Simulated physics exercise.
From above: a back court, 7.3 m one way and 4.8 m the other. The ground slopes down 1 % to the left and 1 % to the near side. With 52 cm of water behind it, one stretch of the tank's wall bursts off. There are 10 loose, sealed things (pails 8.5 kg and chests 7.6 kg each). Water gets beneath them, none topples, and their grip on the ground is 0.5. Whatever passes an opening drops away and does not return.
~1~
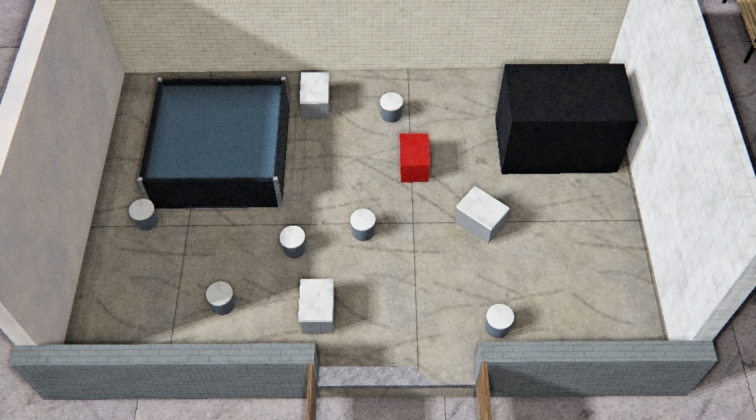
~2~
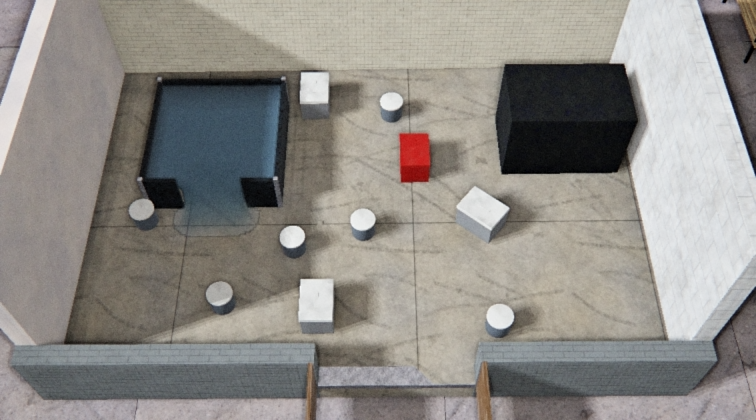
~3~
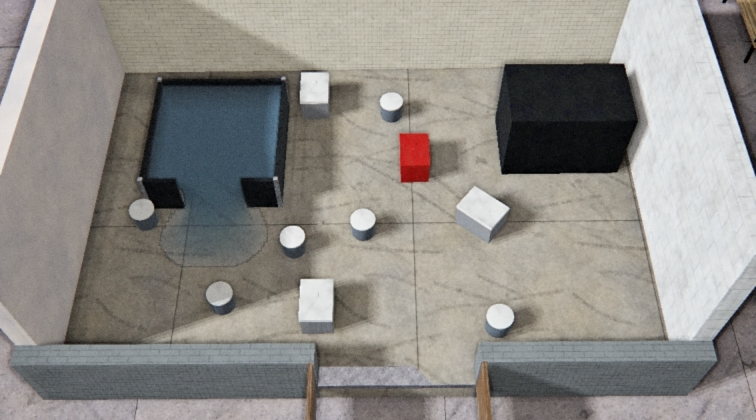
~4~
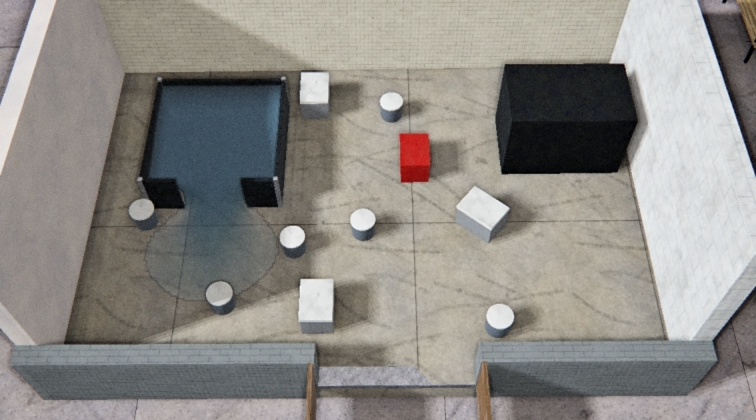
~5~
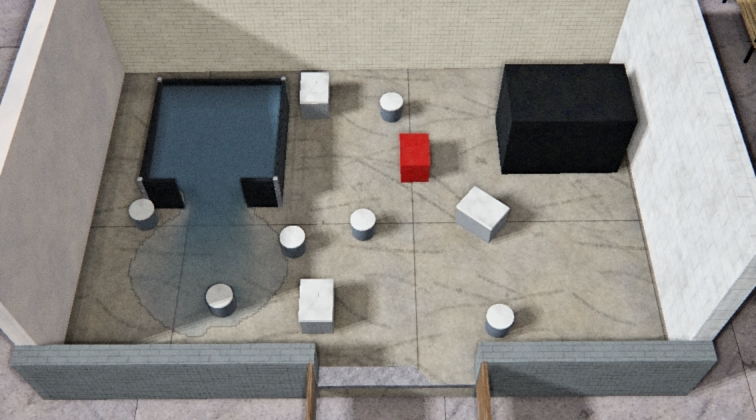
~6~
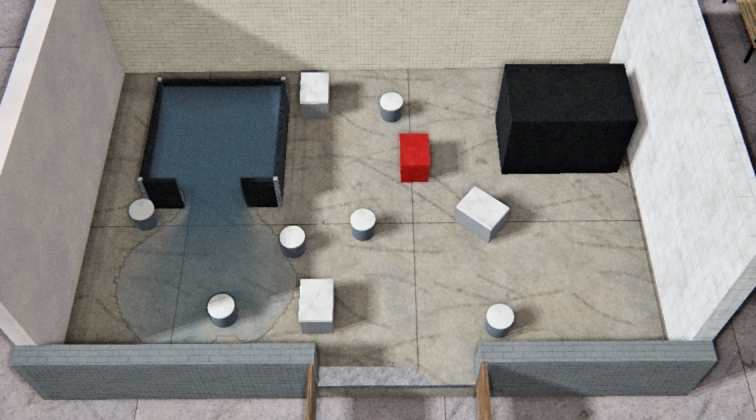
In this clip, seen from above, a section of a tank's near wall opens in a walled court and water spreads across the floor toward the near side, reaching a pail that shifts slightly while the red chest stays still.
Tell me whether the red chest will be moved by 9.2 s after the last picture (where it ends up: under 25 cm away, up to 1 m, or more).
Red chest holds its place.
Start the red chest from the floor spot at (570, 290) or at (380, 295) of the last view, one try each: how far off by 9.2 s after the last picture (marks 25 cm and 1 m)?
In turn: It stays put; it moves a short way.
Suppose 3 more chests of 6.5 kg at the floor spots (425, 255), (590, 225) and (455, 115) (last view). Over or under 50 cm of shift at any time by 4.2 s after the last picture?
In turn: Under, under, under.
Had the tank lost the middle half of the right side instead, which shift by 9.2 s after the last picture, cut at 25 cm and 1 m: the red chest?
In that case the red chest ends far away.
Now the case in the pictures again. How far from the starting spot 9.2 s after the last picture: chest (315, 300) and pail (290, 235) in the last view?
In that order: 150 cm, 0 cm.
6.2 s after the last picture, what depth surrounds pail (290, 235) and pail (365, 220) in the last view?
Roughly 2 and 3 cm.
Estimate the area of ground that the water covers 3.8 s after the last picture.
Roughly 19 m2.
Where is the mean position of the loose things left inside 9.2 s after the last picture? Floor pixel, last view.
At about (375, 219).
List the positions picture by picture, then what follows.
In the first picture, the red chest at (415, 149) rests on the ground; water covers 2.9 m2; 0 of 10 have shifted.
In the second picture, the red chest at (415, 149), on the bottom; 3.3 m2 under water; 0 of 10 have shifted.
In the third picture, the red chest at (415, 149) rests on the ground; 3.9 m2 under water; 0 of 10 have shifted.
In the fourth picture, the red chest at (415, 149) rests on the ground; 4.7 m2 under water; 0 of 10 have shifted.
In the fifth picture, the red chest at (415, 149) rests on the ground; 5.5 m2 under water; 0 of 10 have shifted.
In the sixth picture, the red chest at (415, 149) rests on the ground; 6.3 m2 under water; 1 of 10 have shifted.
Then, 1.2 s after the last picture the red chest is near (415, 149), 0.0 m from its start, aground; 0 of 10 are out; 1 afloat.
Then, 3.8 s after the last picture the red chest is near (415, 149), 0.0 m from its start, aground; 0 of 10 are out; 0 afloat.
Then, 6.2 s after the last picture the red chest is near (415, 149), 0.0 m from its start, aground; 0 of 10 are out; 0 afloat.
Then, 9.2 s after the last picture the red chest is near (415, 149), 0.0 m from its start, aground; 0 of 10 are out; 1 afloat.
